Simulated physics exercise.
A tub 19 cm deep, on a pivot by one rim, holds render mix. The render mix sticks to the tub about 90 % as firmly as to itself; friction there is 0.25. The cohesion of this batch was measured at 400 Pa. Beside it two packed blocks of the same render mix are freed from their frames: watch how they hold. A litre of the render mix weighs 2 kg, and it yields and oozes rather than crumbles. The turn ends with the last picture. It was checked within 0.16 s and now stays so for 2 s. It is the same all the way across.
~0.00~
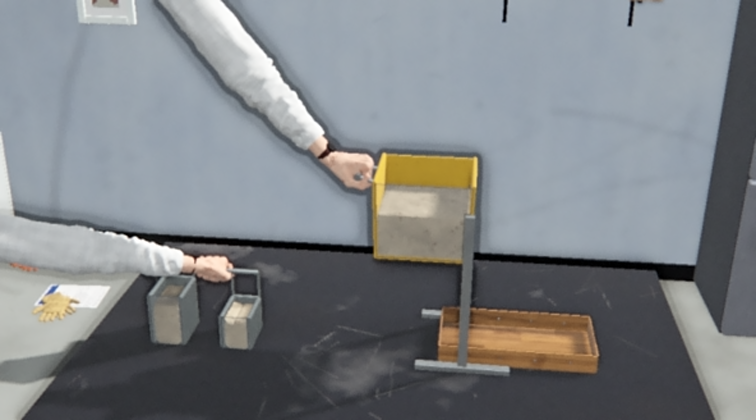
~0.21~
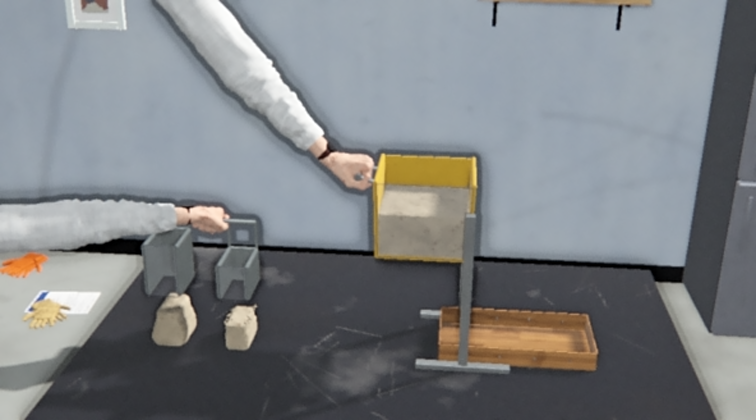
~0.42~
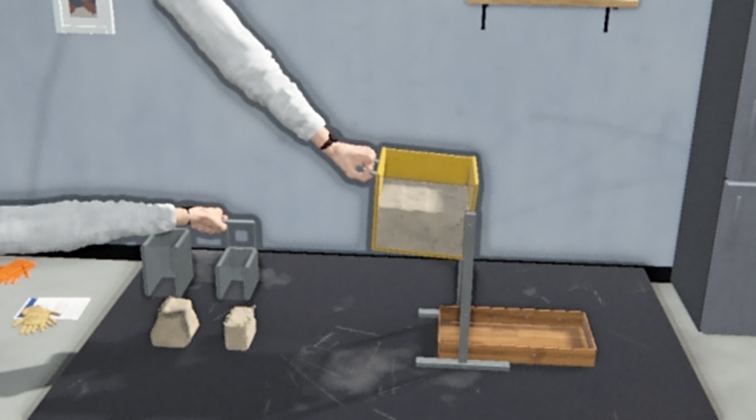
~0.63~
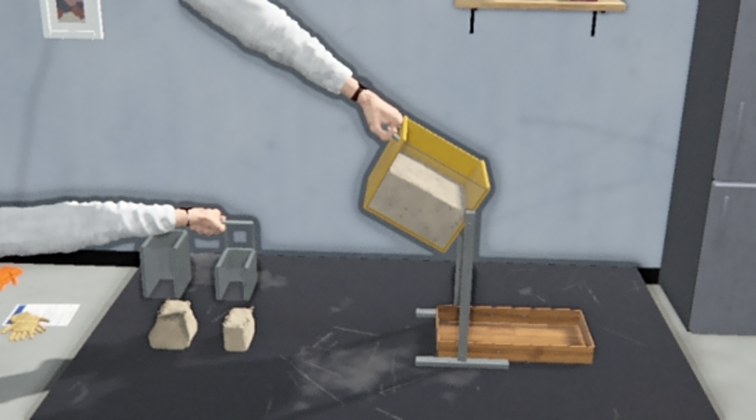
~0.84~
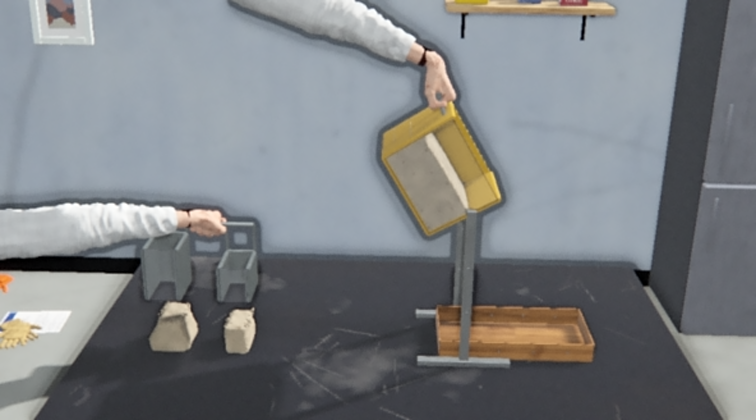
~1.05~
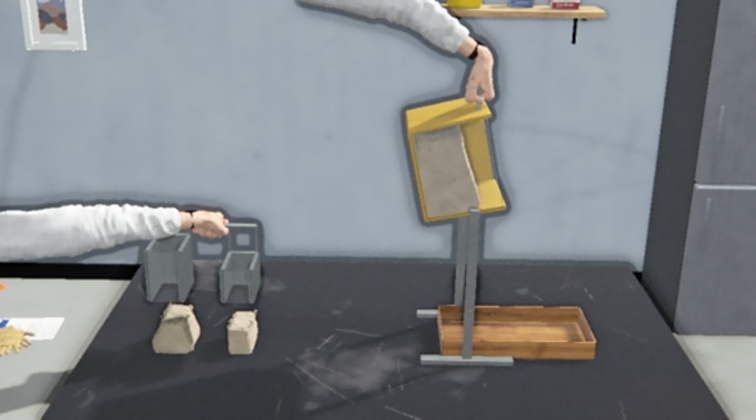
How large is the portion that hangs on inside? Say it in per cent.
The portion that hangs on inside is near 99 %.
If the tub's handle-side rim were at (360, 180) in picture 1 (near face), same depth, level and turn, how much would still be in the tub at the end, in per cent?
It would be near 75 %.
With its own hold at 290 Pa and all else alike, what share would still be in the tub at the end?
It would be near 85 %.
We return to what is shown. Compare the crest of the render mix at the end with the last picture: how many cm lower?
About 5 cm.
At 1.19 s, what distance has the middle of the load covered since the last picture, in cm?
About 3 cm.
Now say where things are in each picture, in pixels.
The first picture shows handle-side rim at (377, 183), tilt 0 degrees; highest point of the render mix at (404, 215); test blocks 12 cm, 7.7 cm high (left to right).
The second picture shows handle-side rim at (377, 183), tilt 0 degrees; highest point of the render mix at (405, 215); test blocks 10 cm, 7.6 cm high (left to right).
The third picture shows handle-side rim at (380, 175), tilt 4 degrees; highest point of the render mix at (386, 207); test blocks 9.5 cm, 7.6 cm high (left to right).
The fourth picture shows handle-side rim at (406, 142), tilt 29 degrees; highest point of the render mix at (393, 173); test blocks 9.3 cm, 7.6 cm high (left to right).
The fifth picture shows handle-side rim at (454, 120), tilt 59 degrees; highest point of the render mix at (423, 140); test blocks 9.3 cm, 7.6 cm high (left to right).
The sixth picture shows handle-side rim at (490, 118), tilt 78 degrees; highest point of the render mix at (458, 138); test blocks 9.3 cm, 7.6 cm high (left to right).
By 1.19 s, the tub is at 78 degrees and holds 100 %.
By 1.36 s, the tub is at 78 degrees and holds 99 %.
By 1.53 s, the tub is at 78 degrees and holds 99 %.
By 1.70 s, the tub is at 78 degrees and holds 99 %.
By 3.05 s, at the end, the tub is at 78 degrees and holds 99 %.
